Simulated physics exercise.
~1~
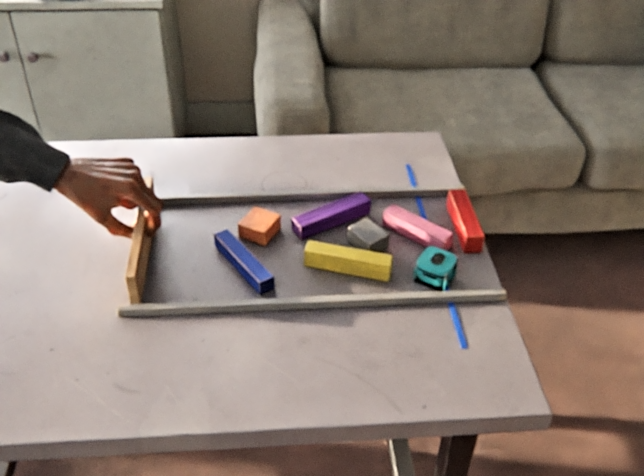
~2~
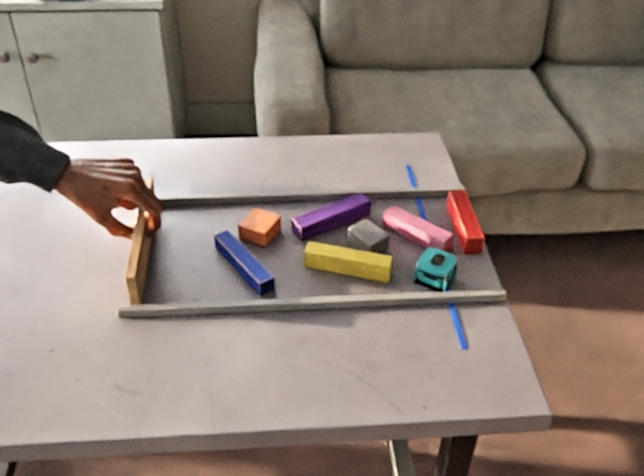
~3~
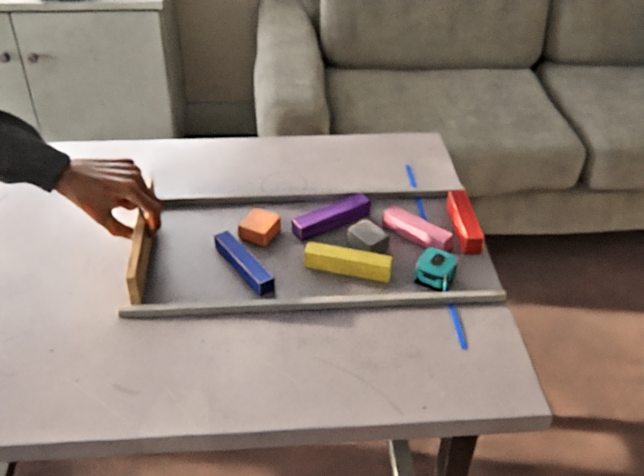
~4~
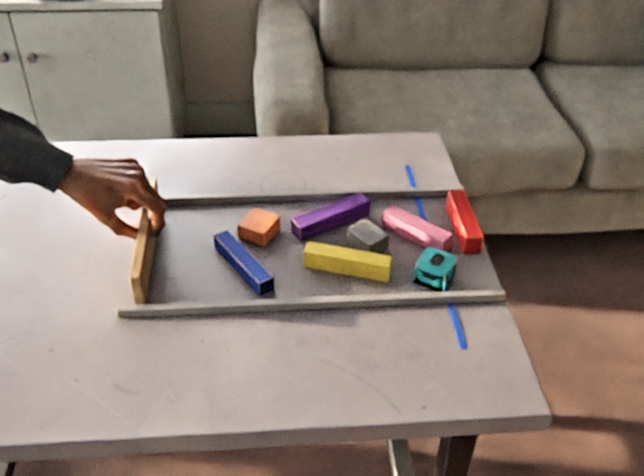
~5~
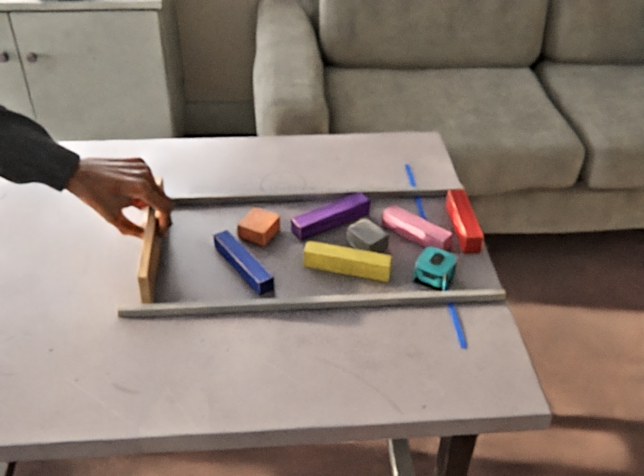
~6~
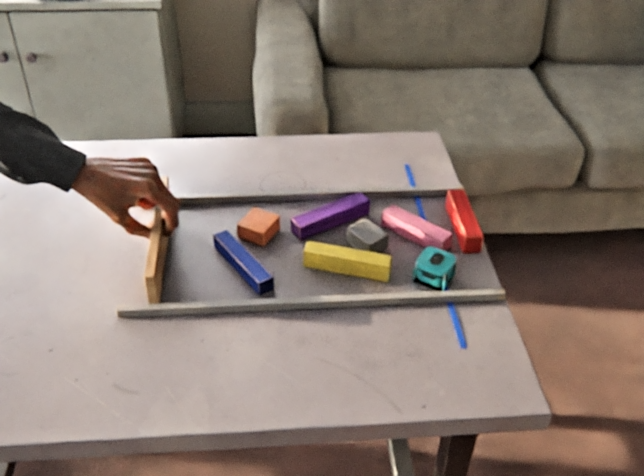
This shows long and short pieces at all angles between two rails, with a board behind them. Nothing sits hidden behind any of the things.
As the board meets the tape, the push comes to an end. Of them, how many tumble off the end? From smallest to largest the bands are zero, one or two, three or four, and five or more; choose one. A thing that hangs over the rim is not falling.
The right band is three or four.
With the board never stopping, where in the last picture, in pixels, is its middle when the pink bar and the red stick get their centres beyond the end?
Approx. (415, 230) / approx. (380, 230) for the other.
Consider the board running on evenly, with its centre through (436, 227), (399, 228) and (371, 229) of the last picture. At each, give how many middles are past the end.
Going through the three places, I get 4, 2 and 0.
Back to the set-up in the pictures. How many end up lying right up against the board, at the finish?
It touches 2.
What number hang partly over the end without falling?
Count: 2.
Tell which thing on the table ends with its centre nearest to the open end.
The yellow bar.
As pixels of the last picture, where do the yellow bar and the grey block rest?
The yellow bar at (493, 271), the grey block at (469, 237).
Soon after, none off yet; red stick at rest near (464, 220); turquoise case at rest near (435, 269); pink bar at rest near (416, 229).
Then, none off yet; red stick at rest near (464, 220); turquoise case moved about its own width near (474, 272); pink bar moved a little near (438, 236).
At rest, the number that fall off is three or four; fallen, purple stick, pink bar, turquoise case and red stick.
